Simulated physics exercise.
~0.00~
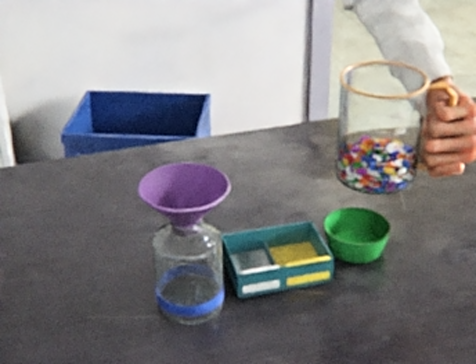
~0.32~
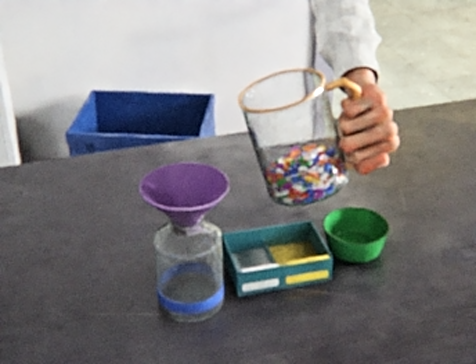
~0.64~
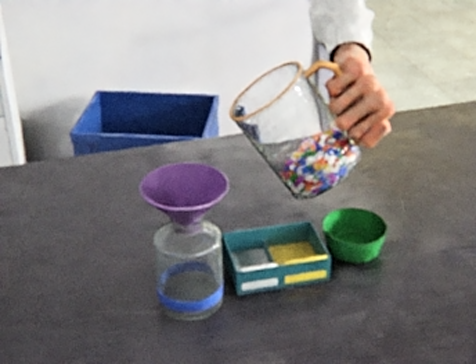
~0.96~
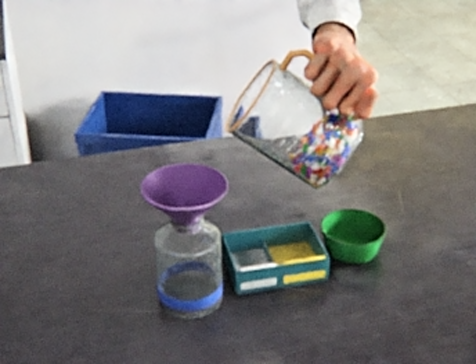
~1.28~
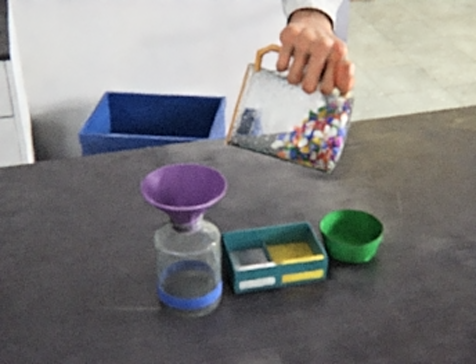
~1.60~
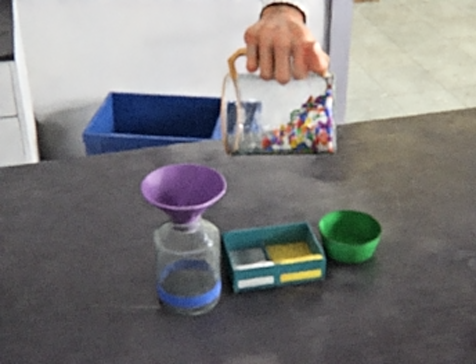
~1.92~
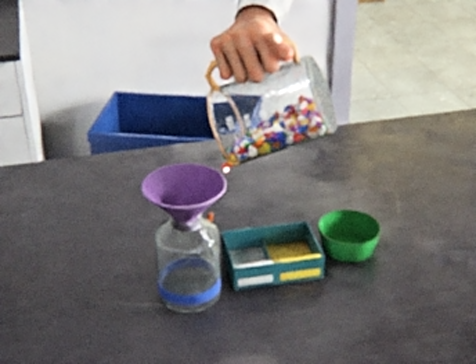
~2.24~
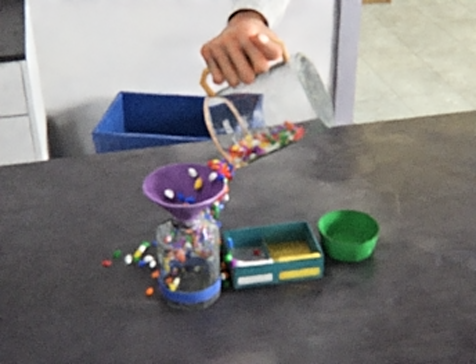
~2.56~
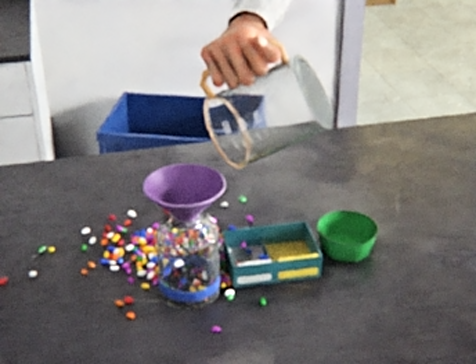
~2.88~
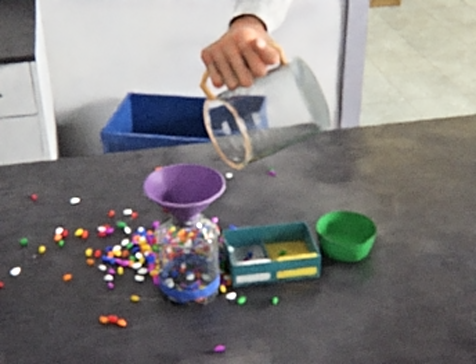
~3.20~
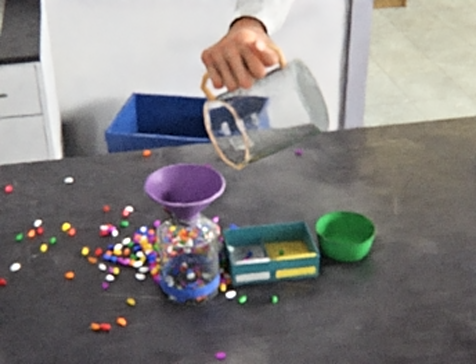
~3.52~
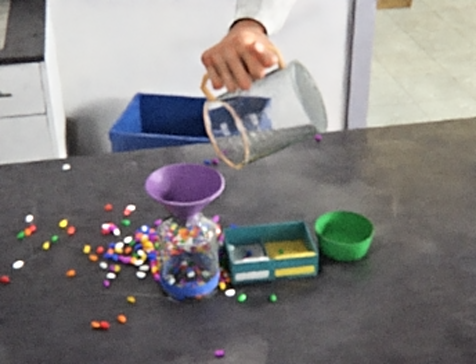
To begin with, a hand holds a clear jug of colourful jelly beans above a dark table set with a jar topped by a purple funnel, a small divided tin and a green dish, with a blue bin behind. The hand carries the jug left and tips it until it lies on its side. The beans then spill from the rim towards the funnel, some landing in it and many scattering around the jar. The jug empties and stays tipped. Finally, a few beans sit in the jar, while most lie strewn across the table, mainly to the left.
